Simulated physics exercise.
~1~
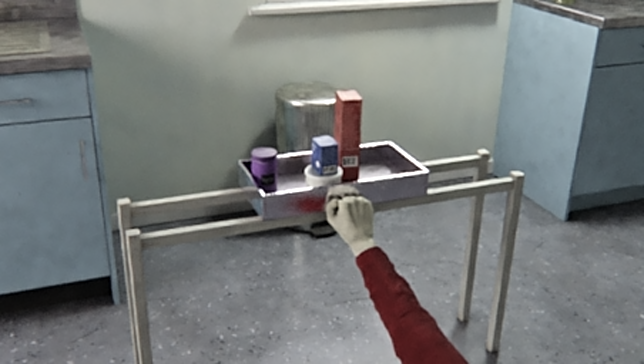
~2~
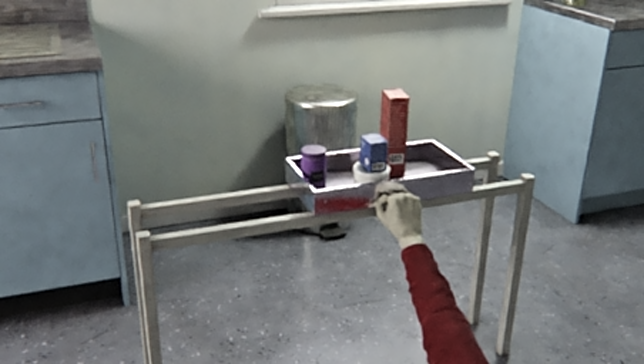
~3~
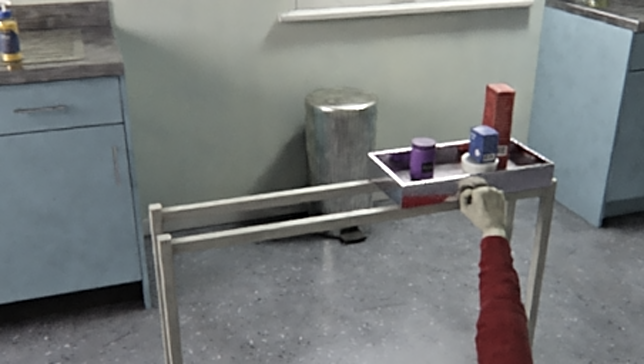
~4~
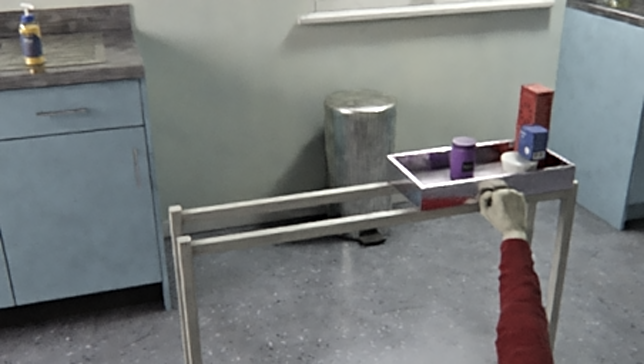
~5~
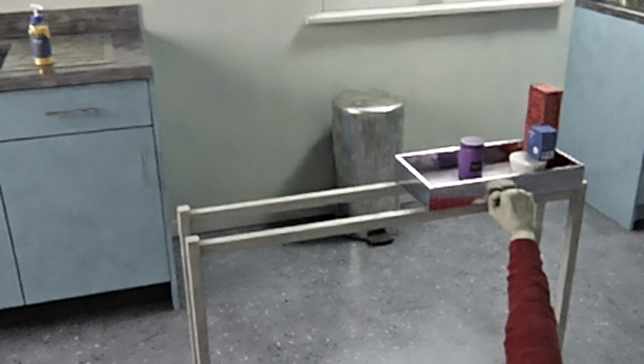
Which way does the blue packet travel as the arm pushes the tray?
The blue packet moves to the right, carried along with the tray toward the end of the rails.
